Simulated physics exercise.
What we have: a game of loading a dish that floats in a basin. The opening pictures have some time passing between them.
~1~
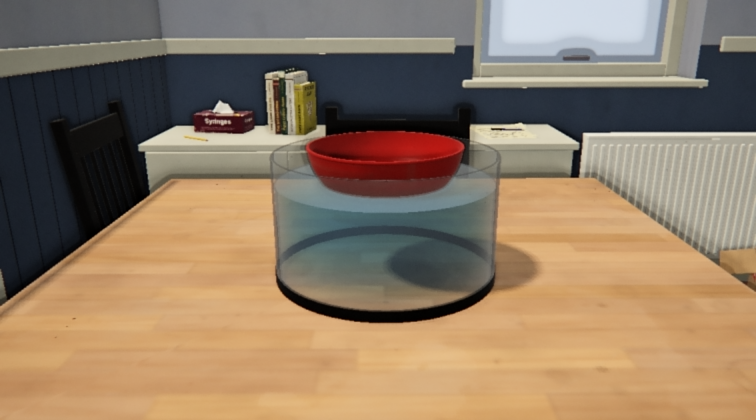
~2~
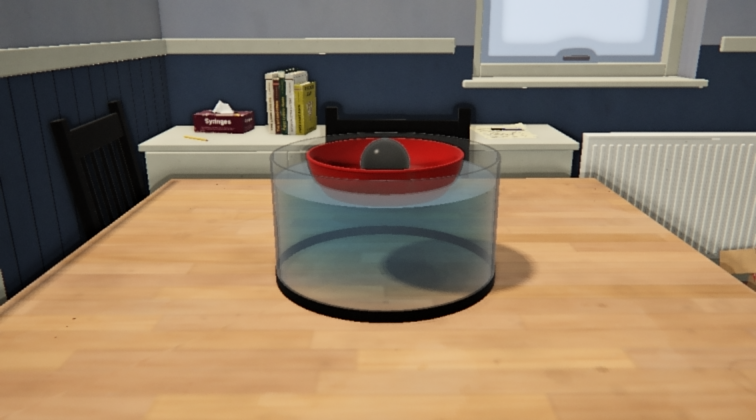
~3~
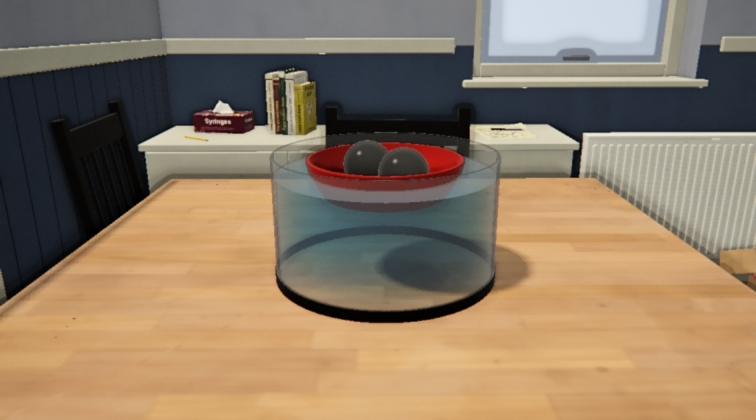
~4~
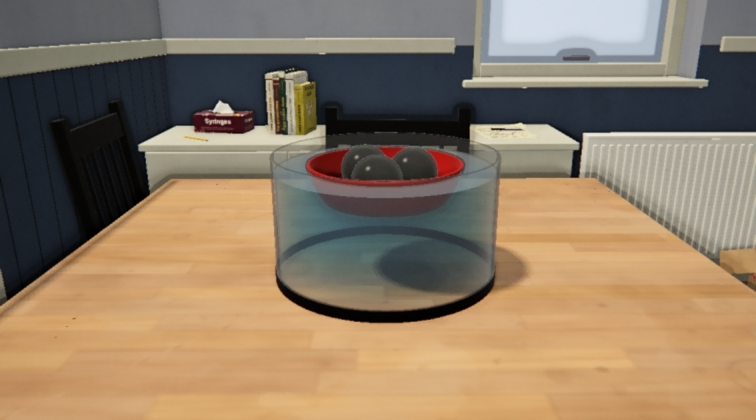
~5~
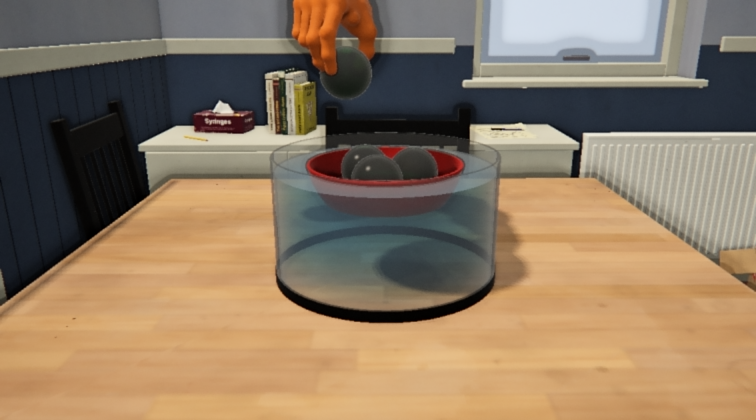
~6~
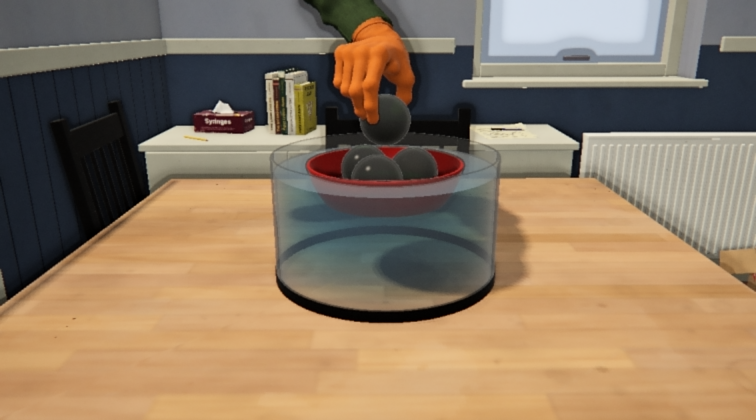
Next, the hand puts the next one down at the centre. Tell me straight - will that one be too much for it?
Yes, too much; it sinks.
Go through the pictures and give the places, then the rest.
In the first picture, dish (385, 146) empty; most of its side above the surface.
In the second picture, dish (385, 154) with one aboard; about two thirds of its side above the surface.
In the third picture, dish (385, 159) with two aboard; about a third of its side above the surface.
In the fourth picture, dish (385, 164) with three aboard; about a fifth of its side above the surface.
In the fifth picture, dish (385, 164) with three aboard; about a fifth of its side above the surface; the next glass marble in the hand at (346, 73).
In the sixth picture, dish (385, 164) with three aboard; about a fifth of its side above the surface; the next glass marble in the hand at (385, 120).
Shortly, the glass marble is in and the dish dips.
Then, water pours in over its edge.
At the finish, the dish lies on the bottom with its load.
